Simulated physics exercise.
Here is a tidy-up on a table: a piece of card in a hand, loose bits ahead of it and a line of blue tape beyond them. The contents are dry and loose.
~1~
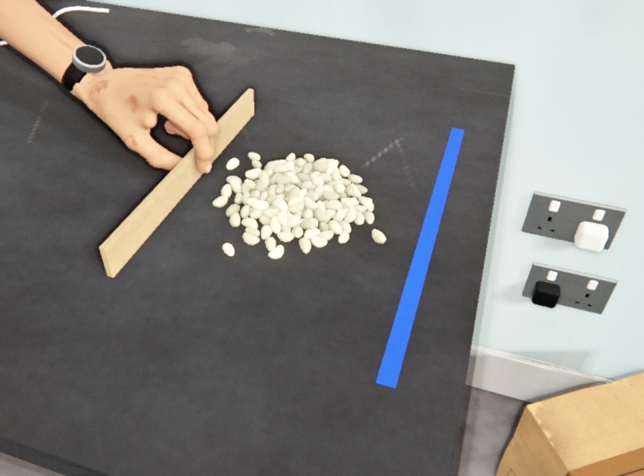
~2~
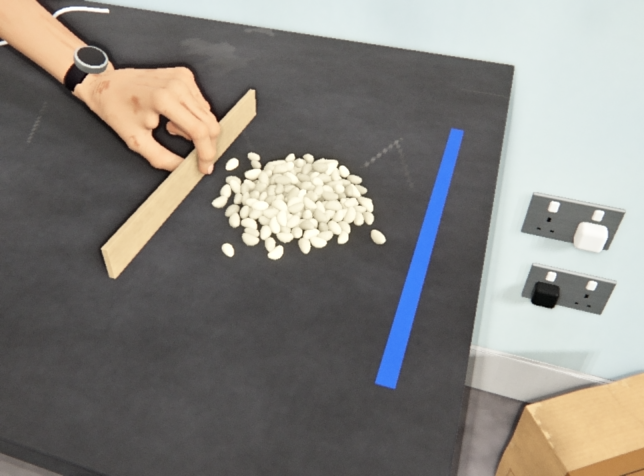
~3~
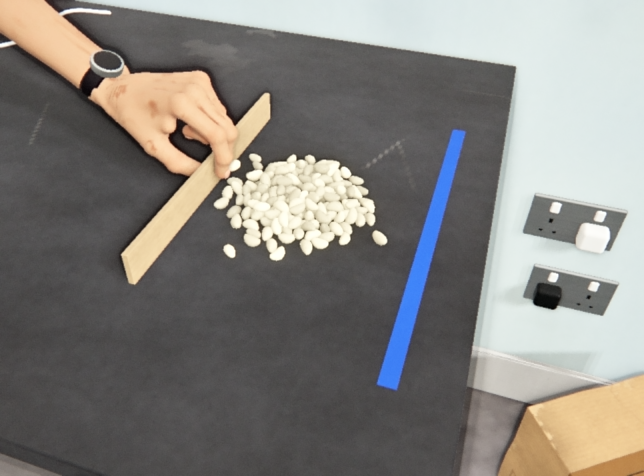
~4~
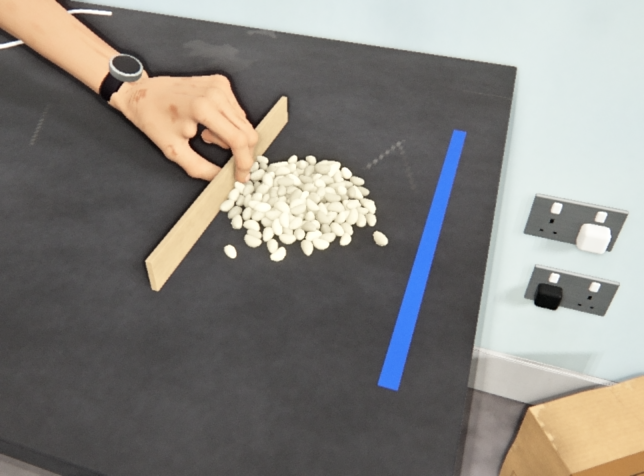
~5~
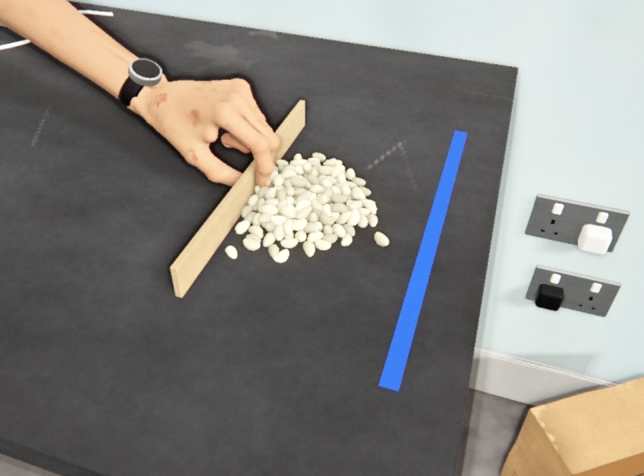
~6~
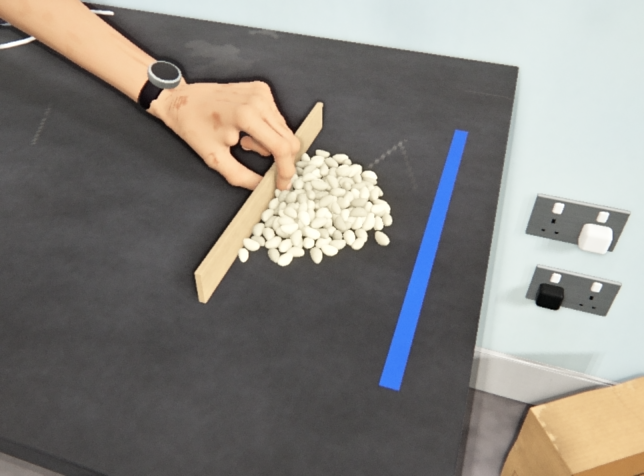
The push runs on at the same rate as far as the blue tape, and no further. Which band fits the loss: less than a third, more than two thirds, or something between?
Over the edge goes between a third and two thirds of it.
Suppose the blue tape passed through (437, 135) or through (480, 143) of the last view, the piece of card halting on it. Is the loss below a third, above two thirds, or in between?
At the first place less than a third, at the second over two thirds.
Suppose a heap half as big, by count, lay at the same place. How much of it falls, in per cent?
Some 30 per cent.
Shortly afterwards, piece of card still moving, near (359, 189); heap all on the table, its front near (460, 246).
Next, piece of card stopped at the blue tape; heap near a third over the edge.
Some moments later, piece of card stopped at the blue tape; heap near half over the edge.
In the end, piece of card stopped at the blue tape; heap near half over the edge.
